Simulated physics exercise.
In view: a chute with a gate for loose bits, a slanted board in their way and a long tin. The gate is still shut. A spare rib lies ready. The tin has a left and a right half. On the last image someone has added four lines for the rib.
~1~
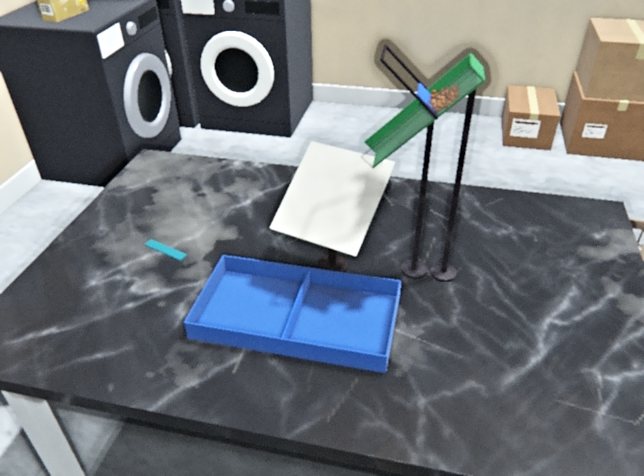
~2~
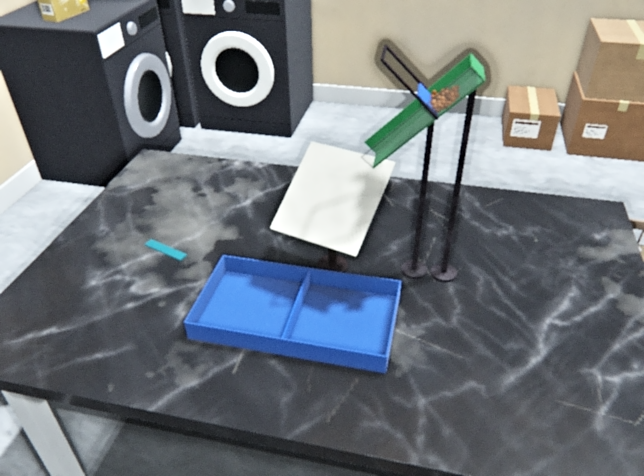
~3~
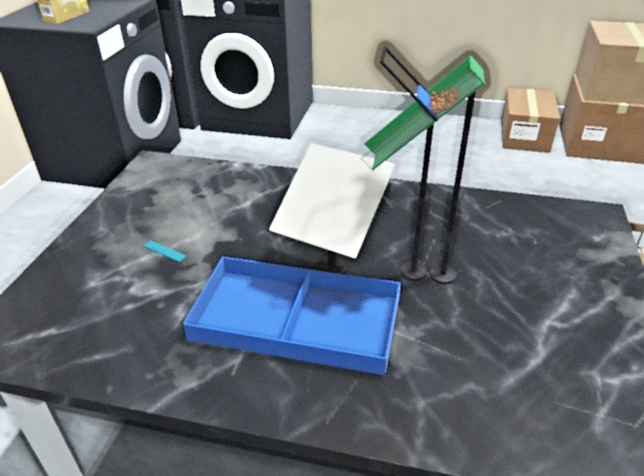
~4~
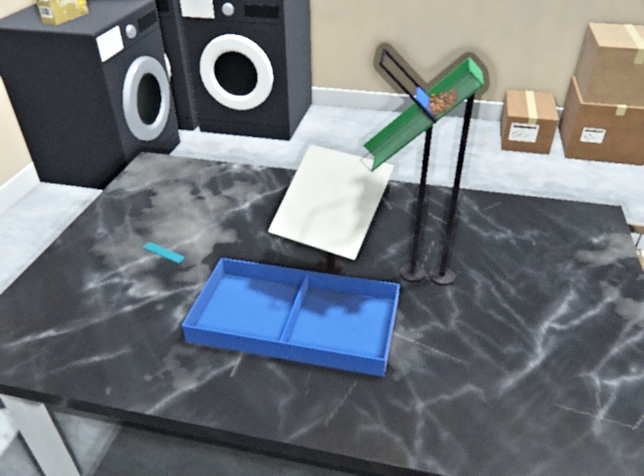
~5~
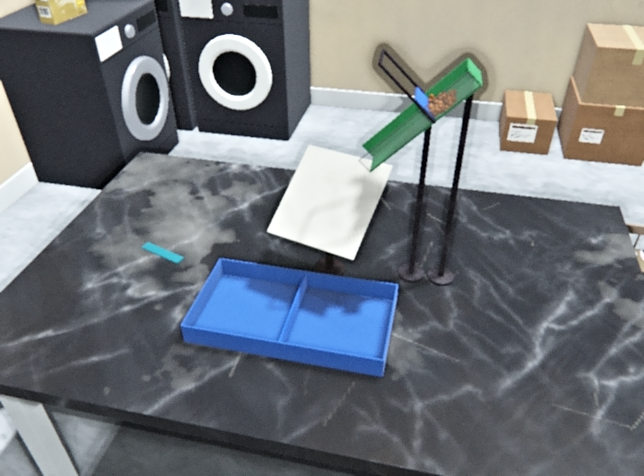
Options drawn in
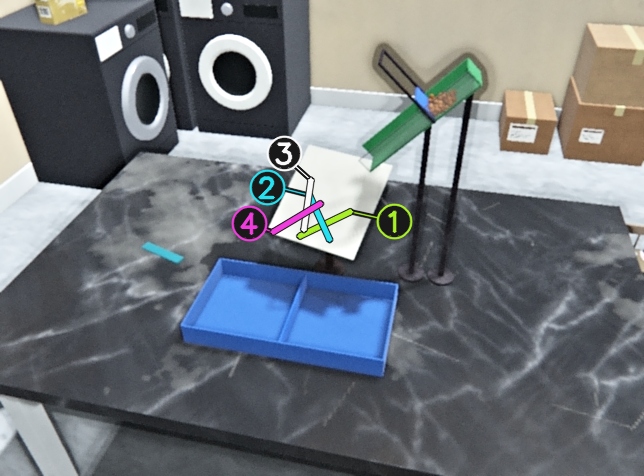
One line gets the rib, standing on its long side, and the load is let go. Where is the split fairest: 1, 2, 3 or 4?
It is 3.
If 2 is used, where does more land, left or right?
More lands on the right.
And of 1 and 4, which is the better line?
The answer is 4.
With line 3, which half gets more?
The right half.
On the marked copy, line 1 from (350, 211) to (299, 236); line 2 from (309, 195) to (329, 239); line 3 from (310, 180) to (303, 229); line 4 from (320, 203) to (273, 232).
With 1, of what is caught, all in the left half, none in the right.
With 2, of what is caught, a small part in the left half, nearly all in the right.
With 3, of what is caught, about a third in the left half, about two thirds in the right.
With 4, of what is caught, most in the left half, about a quarter in the right.
